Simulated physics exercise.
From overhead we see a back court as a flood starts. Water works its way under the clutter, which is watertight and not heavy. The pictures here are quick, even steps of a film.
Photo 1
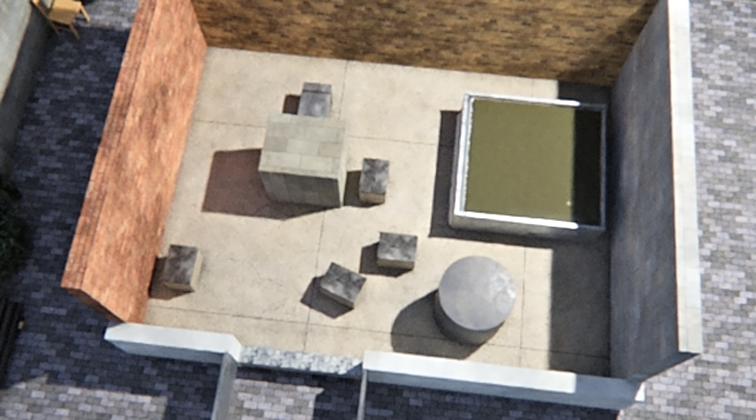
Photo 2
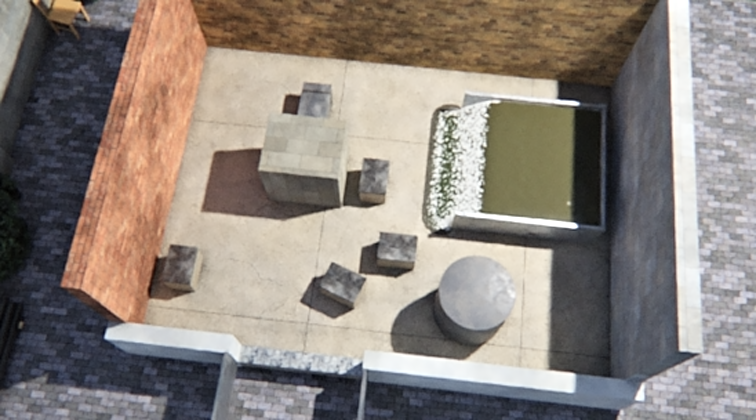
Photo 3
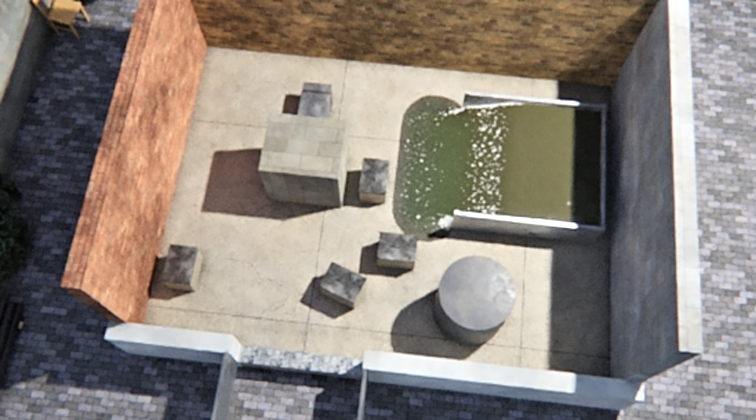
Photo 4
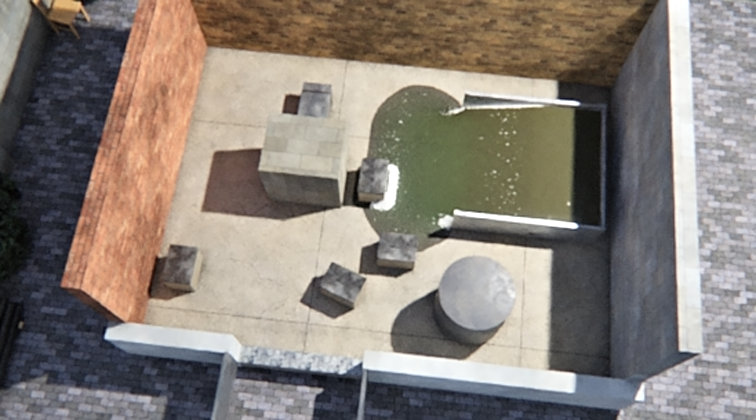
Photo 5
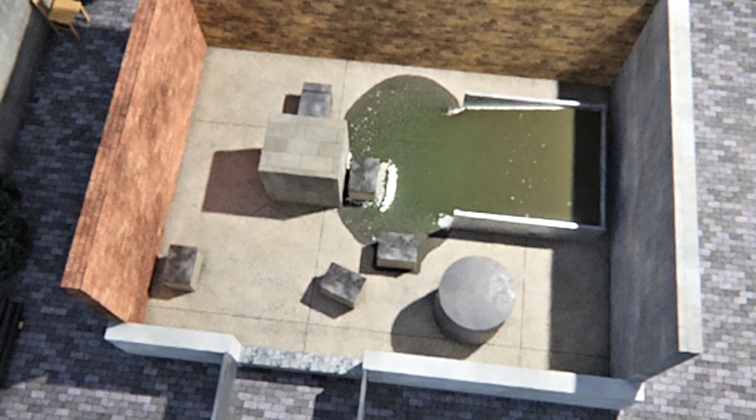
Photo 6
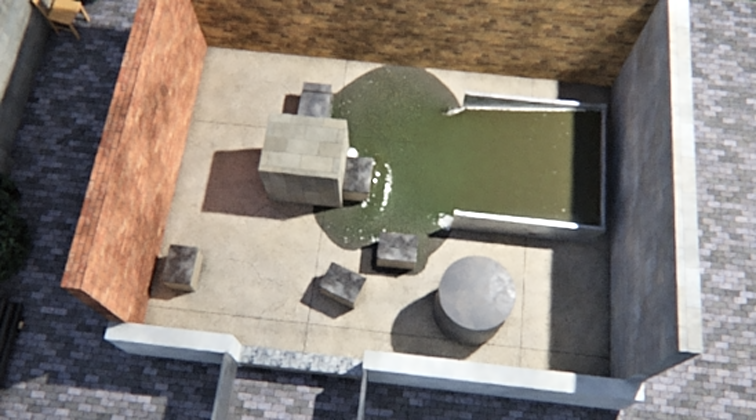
Greenish water spills leftward from an open-sided tank across a walled court, nudging one chest slightly left.
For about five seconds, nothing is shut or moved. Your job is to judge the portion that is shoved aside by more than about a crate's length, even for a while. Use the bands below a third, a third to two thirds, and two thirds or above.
It falls two thirds or above.
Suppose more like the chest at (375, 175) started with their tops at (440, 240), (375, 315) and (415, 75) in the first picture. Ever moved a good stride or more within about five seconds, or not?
One by one: Hardly budges; hardly budges; knocked well away.
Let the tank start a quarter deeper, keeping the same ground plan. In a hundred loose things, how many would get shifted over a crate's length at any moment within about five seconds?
100 % or so.
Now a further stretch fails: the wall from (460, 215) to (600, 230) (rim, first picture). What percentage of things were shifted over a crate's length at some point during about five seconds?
Estimate: Roughly 40 per cent.
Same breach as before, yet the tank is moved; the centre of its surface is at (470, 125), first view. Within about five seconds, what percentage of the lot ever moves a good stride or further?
I reckon around 80 percent of them.
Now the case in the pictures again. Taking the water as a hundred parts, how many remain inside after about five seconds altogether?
It works out at roughly 94 percent.
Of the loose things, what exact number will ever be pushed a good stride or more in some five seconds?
The total is 4.
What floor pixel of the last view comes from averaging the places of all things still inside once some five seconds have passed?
(274, 299).
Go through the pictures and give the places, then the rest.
In the first frame, a chest at (375, 176) rests on the ground; a chest at (398, 247), on the bottom; 0 of 5 have shifted.
In the second frame, a chest at (375, 176) rests on the ground; a chest at (398, 247) rests on the ground; 0 of 5 have shifted.
In the third frame, a chest at (375, 176) rests on the ground; a chest at (398, 247), on the bottom; 0 of 5 have shifted.
In the fourth frame, a chest at (374, 176) rests on the ground; a chest at (398, 247) rests on the ground; 0 of 5 have shifted.
In the fifth frame, a chest at (364, 174), on the bottom, close to its start; a chest at (398, 247), on the bottom; 1 of 5 have shifted.
In the sixth frame, a chest at (358, 174) rests on the ground, close to its start; a chest at (398, 247), on the bottom; 1 of 5 have shifted.
A moment on, 0 of 5 are well off their spots; 1 afloat.
Next, 2 of 5 are well off their spots; 0 afloat.
Later, 3 of 5 are well off their spots; 2 afloat.
In the end, 4 of 5 are well off their spots, and 4 have been at some point; 3 afloat.
